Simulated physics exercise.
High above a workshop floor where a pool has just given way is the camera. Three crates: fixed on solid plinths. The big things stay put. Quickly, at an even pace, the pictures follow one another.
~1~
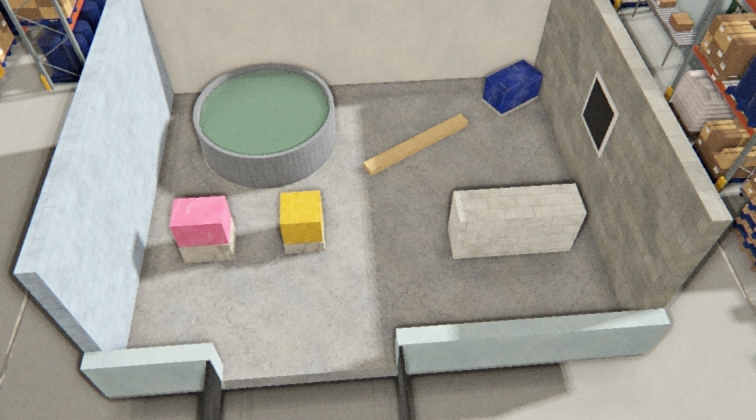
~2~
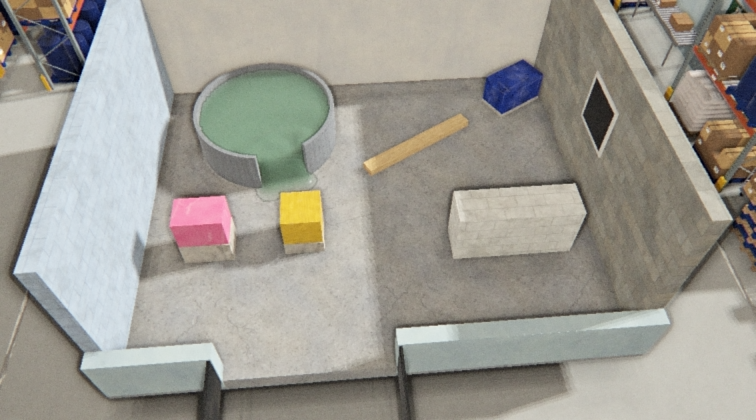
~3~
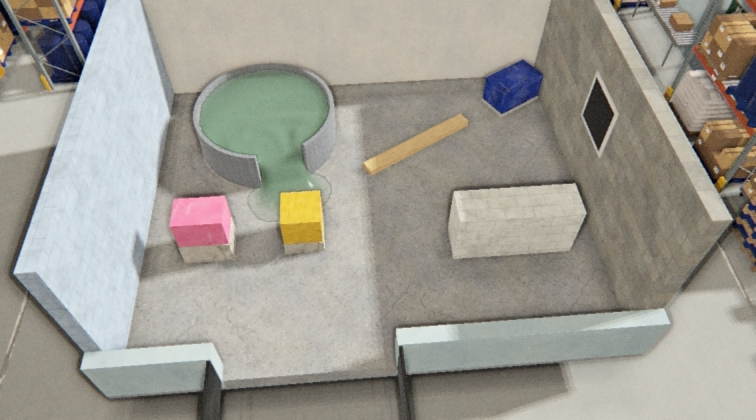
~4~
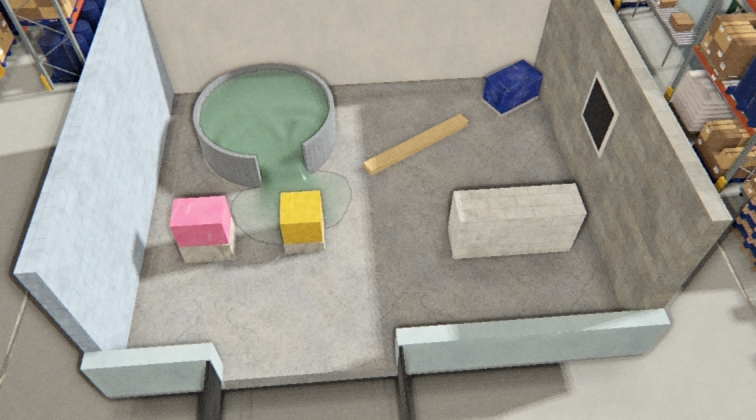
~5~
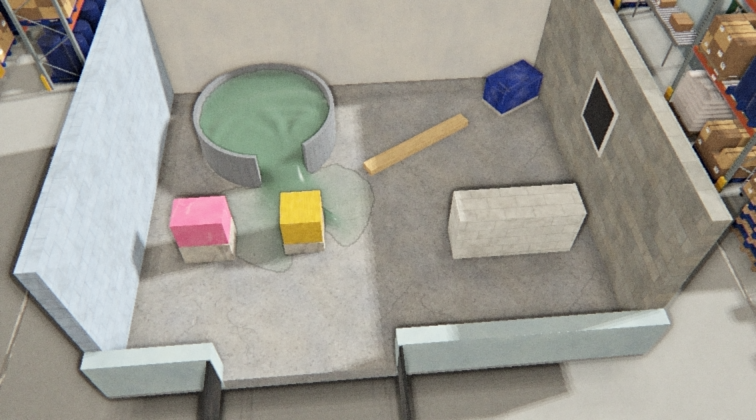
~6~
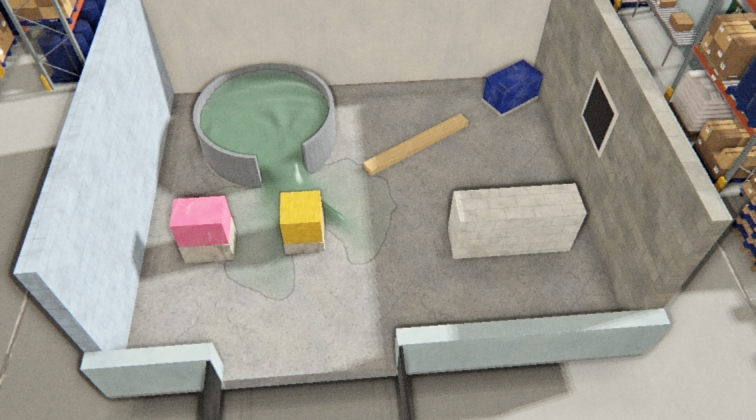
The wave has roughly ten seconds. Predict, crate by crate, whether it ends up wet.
In order: The pink crate will not be touched; the yellow crate will be touched; the blue crate will be touched.
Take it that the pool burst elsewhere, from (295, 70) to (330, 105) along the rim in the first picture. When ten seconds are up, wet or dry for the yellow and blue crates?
Yellow crate is not reached; blue crate is reached.
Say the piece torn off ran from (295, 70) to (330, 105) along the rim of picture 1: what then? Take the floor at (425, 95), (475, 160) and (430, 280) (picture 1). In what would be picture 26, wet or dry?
In order: Swamped, swamped, spared.
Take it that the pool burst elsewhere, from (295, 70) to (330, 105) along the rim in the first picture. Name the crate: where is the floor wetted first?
My pick is the blue one.
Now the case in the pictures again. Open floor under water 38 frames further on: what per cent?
Around 80 percent of it.
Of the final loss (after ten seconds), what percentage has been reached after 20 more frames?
My figure is about 30 in a hundred.
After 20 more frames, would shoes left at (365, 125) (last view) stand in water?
That spot: Waterless.
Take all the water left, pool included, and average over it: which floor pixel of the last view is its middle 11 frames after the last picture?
At roughly (293, 171).
A moment on, water covers 25 % of the floor; the pink crate water round its plinth, the yellow crate water round its plinth, the blue crate not reached.
Next, water covers 45 % of the floor; the pink crate water round its plinth, the yellow crate water round its plinth, the blue crate not reached.
Then, water covers 60 % of the floor; the pink crate water round its plinth, the yellow crate water round its plinth, the blue crate water round its plinth.
Later, water covers 80 % of the floor; the pink crate water round its plinth, the yellow crate water round its plinth, the blue crate water round its plinth.
In the end, water covers 90 % of the floor; the pink crate stayed above the water, the yellow crate was topped, the blue crate was topped.
